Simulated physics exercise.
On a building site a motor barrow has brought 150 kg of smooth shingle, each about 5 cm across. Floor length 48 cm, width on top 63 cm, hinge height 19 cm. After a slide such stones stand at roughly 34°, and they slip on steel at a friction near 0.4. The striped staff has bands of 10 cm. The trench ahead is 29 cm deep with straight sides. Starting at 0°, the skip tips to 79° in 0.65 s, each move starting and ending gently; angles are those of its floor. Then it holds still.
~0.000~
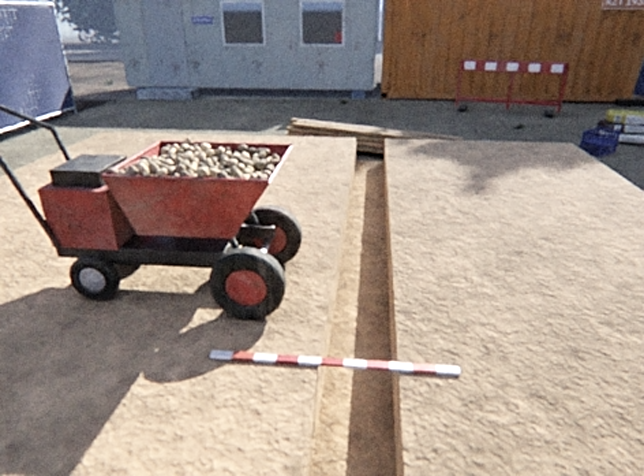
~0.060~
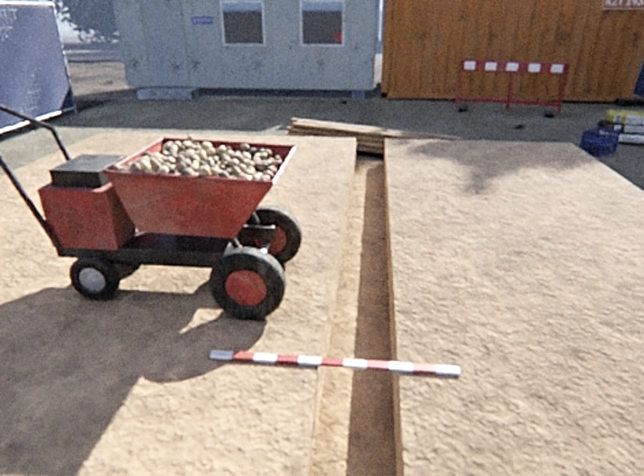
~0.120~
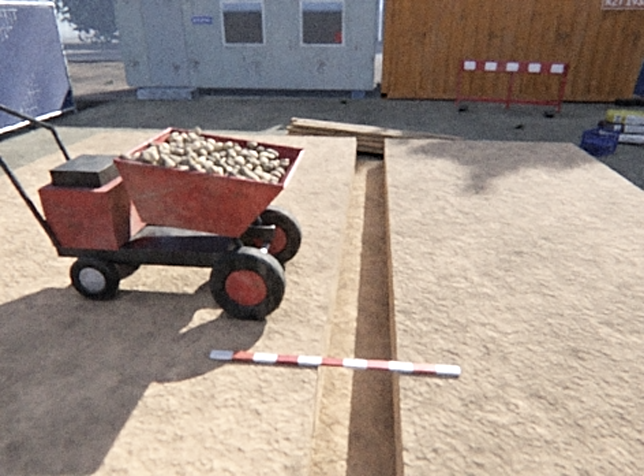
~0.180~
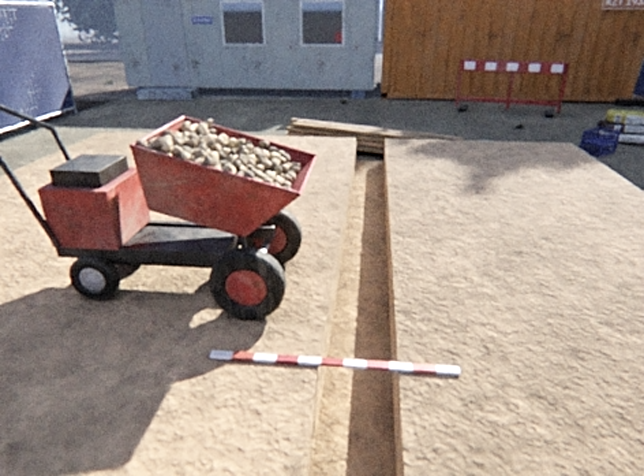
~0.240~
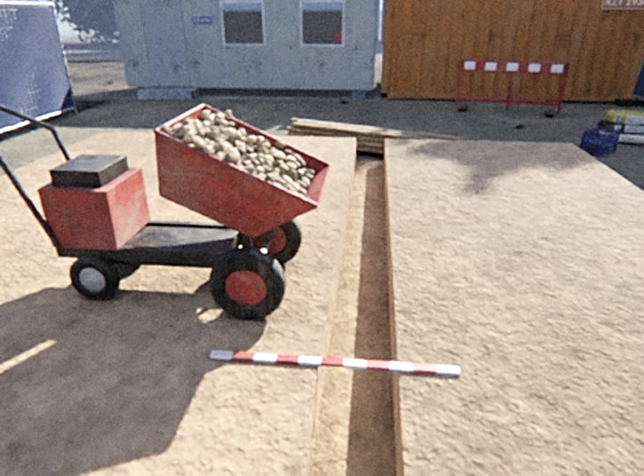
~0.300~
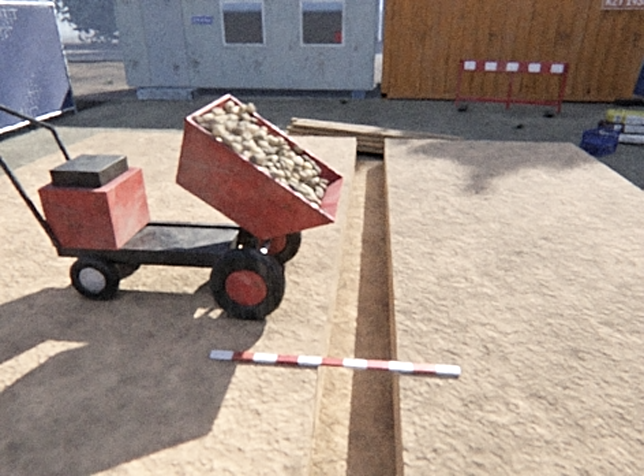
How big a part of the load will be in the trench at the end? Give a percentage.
About 32 per cent.
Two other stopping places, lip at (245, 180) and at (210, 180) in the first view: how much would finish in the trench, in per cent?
Near 55 per cent from the first place, 90 from the second.
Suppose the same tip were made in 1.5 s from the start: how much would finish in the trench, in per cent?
Then about 50 per cent.
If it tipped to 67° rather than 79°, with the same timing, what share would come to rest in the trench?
It would be near 40 per cent.
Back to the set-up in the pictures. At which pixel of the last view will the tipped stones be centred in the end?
Their middle is at about (439, 294).
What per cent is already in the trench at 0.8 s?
Some 15 per cent.
After 0.5 s the floor is at 67°; 100 % in the skip; the foremost stones are at (367, 249).
After 0.8 s the floor is at 79°; 41 % in the skip, 15 % in the trench, 44 % past the trench; the foremost stones are at (465, 298).
After 1.1 s the floor is at 79°; 3 % in the skip, 28 % in the trench, 69 % past the trench; the foremost stones are past the picture's edge.
After 3.0 s the floor is at 79°; 0 % in the skip, 32 % in the trench, 68 % past the trench; the foremost stones are past the picture's edge.
